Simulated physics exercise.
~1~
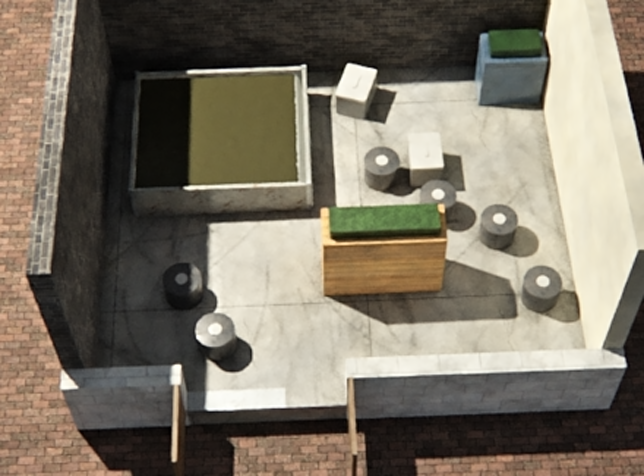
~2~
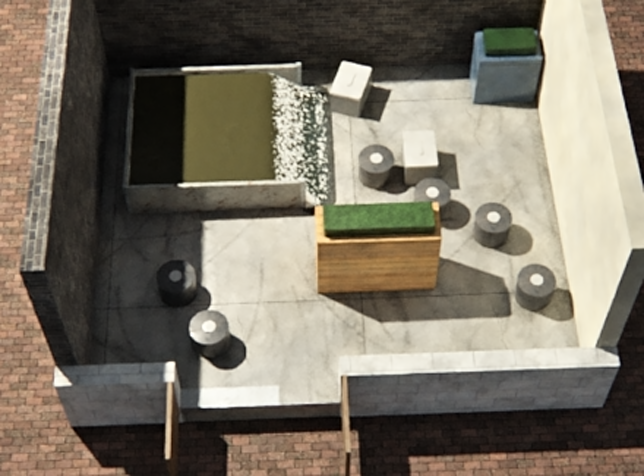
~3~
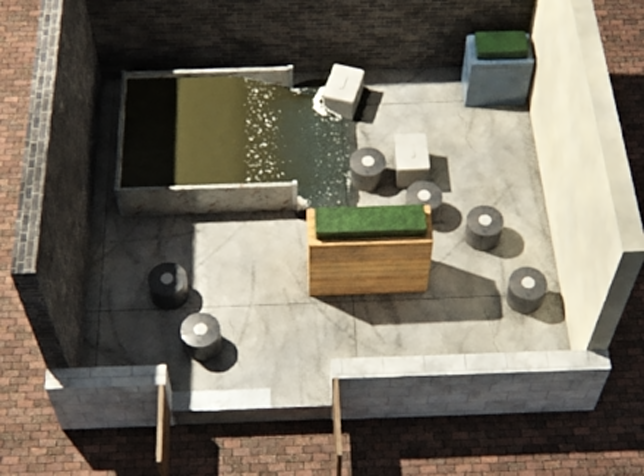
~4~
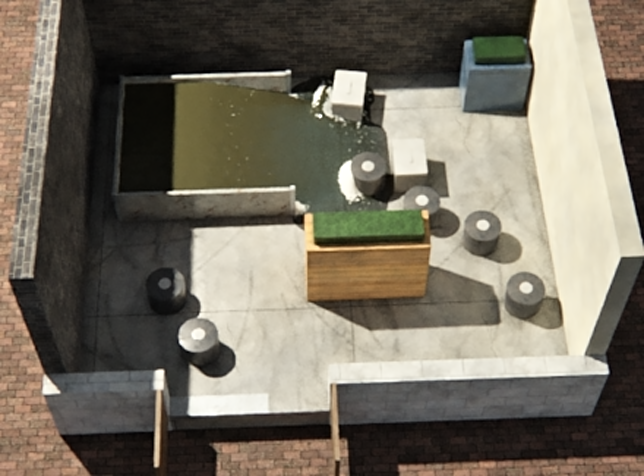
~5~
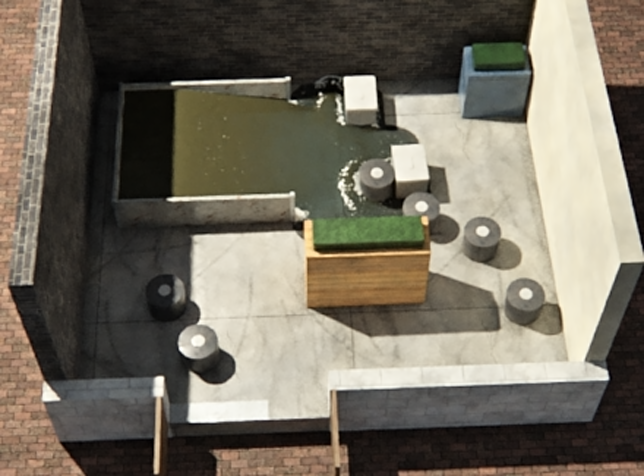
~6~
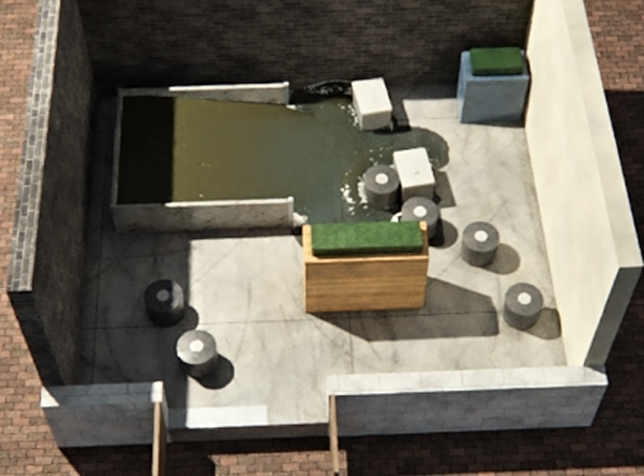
Water bursts from the right end of a walled tank in the yard and rushes across the pale floor in a foaming sheet. It reaches a white block near the back wall, then surrounds a grey drum and a second white block, shifting them slightly rightward as the dark pool spreads.
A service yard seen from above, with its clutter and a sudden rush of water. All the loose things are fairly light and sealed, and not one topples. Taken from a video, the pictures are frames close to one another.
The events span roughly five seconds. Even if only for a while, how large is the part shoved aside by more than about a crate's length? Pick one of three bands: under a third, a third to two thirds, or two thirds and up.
Two thirds and up.
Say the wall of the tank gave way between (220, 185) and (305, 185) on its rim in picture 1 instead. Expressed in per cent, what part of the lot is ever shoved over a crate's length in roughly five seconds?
About 10 per cent.
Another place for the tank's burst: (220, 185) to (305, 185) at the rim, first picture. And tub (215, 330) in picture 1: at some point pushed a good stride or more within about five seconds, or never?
Lab note - this item: Full stretch covered.
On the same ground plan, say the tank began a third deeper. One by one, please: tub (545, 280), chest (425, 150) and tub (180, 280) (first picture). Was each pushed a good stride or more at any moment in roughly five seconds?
Taking each in turn, the answer is did it, did it, came up short.
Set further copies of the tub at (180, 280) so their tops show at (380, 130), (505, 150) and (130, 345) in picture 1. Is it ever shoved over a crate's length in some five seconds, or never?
Listed in sequence, the answers are displaced a stride, displaced a stride and remains nearby.
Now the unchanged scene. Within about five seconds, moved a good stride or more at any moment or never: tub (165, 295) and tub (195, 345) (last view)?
Not beyond that, then not beyond that.
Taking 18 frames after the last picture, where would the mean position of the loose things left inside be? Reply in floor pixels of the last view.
Estimate: Close to (419, 275) px.
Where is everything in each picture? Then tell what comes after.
In the first picture, a chest at (357, 82), on the bottom; a tub at (382, 161) rests on the ground; 0 of 8 have shifted.
In the second picture, a chest at (351, 80) rests on the ground; a tub at (377, 159), on the bottom; 0 of 8 have shifted.
In the third picture, a chest at (344, 83) rests on the ground; a tub at (368, 161), on the bottom; 0 of 8 have shifted.
In the fourth picture, a chest at (349, 88) rests on the ground, close to its start; a tub at (368, 167) rests on the ground; 1 of 8 have shifted.
In the fifth picture, a chest at (361, 92) rests on the ground, close to its start; a tub at (377, 173) rests on the ground, close to its start; 2 of 8 have shifted.
In the sixth picture, a chest at (372, 95), on the bottom, a stride from its start; a tub at (382, 179), on the bottom, close to its start; 3 of 8 have shifted.
A moment on, 1 of 8 are well off their spots; 1 afloat.
Next, 4 of 8 are well off their spots; 2 afloat.
Later, 6 of 8 are well off their spots; 5 afloat.
In the end, 6 of 8 are well off their spots, and 6 have been at some point; 5 afloat.
